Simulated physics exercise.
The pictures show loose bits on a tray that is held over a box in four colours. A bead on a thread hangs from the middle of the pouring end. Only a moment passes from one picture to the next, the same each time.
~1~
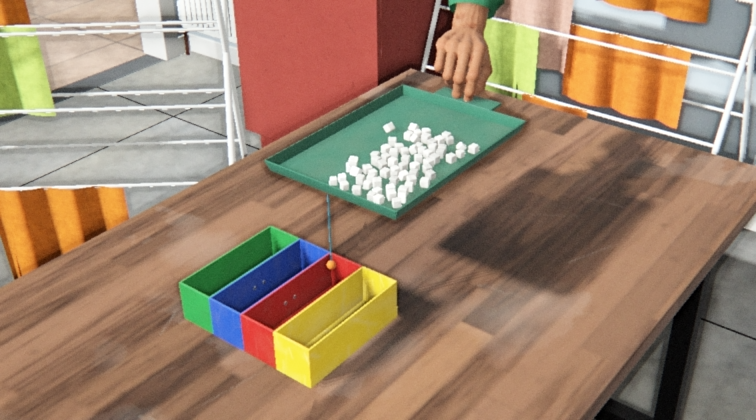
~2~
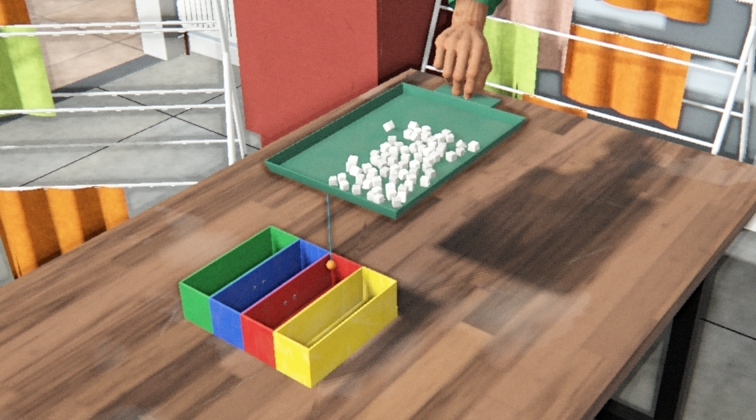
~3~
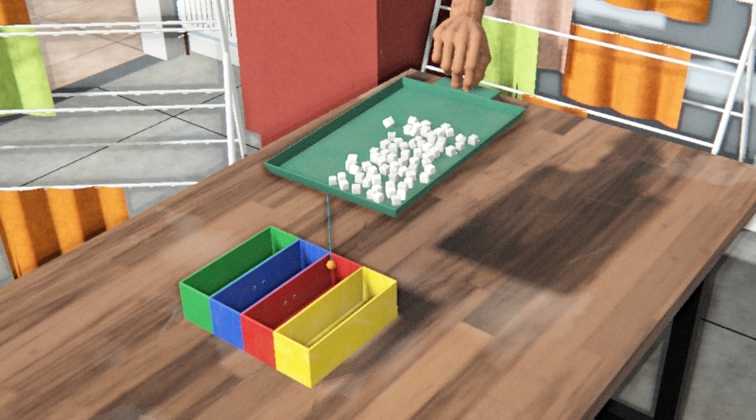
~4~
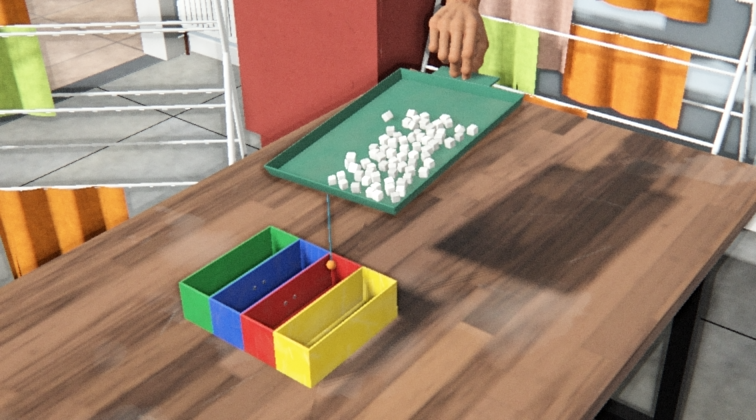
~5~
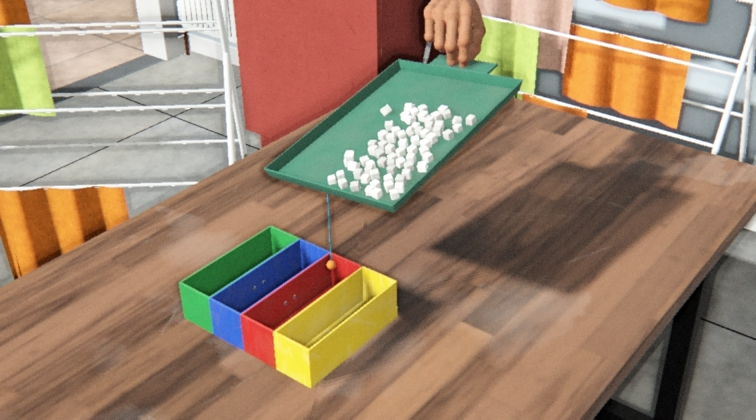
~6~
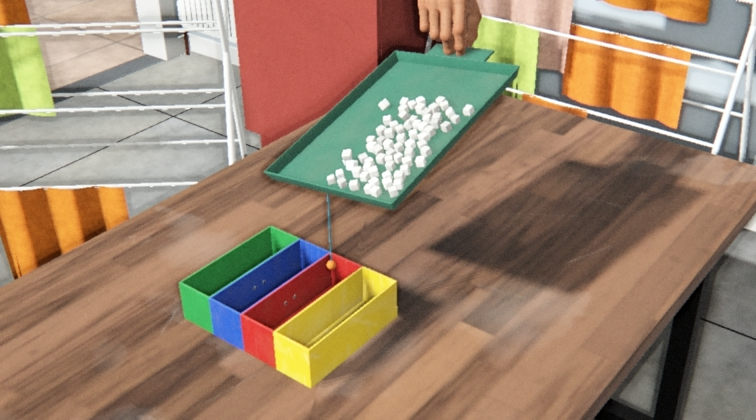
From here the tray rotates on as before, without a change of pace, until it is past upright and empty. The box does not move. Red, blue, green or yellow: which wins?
The blue cell gets the most.
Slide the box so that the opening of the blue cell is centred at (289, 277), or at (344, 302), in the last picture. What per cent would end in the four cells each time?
The first gives 90 %, the second 10 %.
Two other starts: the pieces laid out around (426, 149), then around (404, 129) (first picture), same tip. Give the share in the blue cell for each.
About 40 and 50 per cent.
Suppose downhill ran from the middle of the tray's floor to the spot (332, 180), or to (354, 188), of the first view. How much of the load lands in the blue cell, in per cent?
About 30 and 10 per cent.
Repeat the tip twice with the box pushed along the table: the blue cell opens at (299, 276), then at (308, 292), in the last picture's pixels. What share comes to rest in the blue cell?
The first gives 30 %, the second 10 %.
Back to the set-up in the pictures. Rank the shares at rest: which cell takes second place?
The runner-up: The green cell.
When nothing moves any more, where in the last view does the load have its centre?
Near (280, 293).
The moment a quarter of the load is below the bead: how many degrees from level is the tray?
Near 85 degrees.
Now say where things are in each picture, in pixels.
Corners of the pouring end (270, 160) and (395, 208), level; middle of the load (403, 167), sugar cubes; bead on its thread (331, 265); green cell (197, 304); blue cell (227, 321); red cell (259, 338); yellow cell (293, 356), in the first frame.
Corners of the pouring end (270, 160) and (395, 208), level; middle of the load (403, 165), in the second frame.
Corners of the pouring end (270, 162) and (394, 206), tipped barely, lowest at the left corner; middle of the load (403, 162), in the third frame.
Corners of the pouring end (269, 165) and (393, 204), tipped a little, lowest at the left corner; middle of the load (402, 157), in the fourth frame.
Corners of the pouring end (269, 167) and (392, 202), tipped a little, lowest at the left corner; middle of the load (400, 152), in the fifth frame.
Corners of the pouring end (269, 170) and (390, 200), tipped clearly, lowest at the left corner; middle of the load (399, 148), about a tenth on the move; green cell (197, 304); blue cell (227, 321); red cell (259, 338); yellow cell (293, 356), in the sixth frame.
Just after the last frame, tray tipped steeply; the larger part on the tray; about a tenth in the green cell; just a few in the blue cell; about a tenth falling or outside the box.
A moment on, tray tipped past a quarter turn; about a tenth on the tray; roughly a third in the blue cell; roughly a quarter in the green cell; about a tenth in the red cell; roughly a quarter falling or outside the box.
Further on, tray tipped past a quarter turn; roughly half in the blue cell; roughly a third in the green cell; about a tenth in the red cell.
When it is over, tray tipped past a quarter turn; roughly half in the blue cell; roughly a third in the green cell; about a tenth in the red cell; not one in the yellow cell.
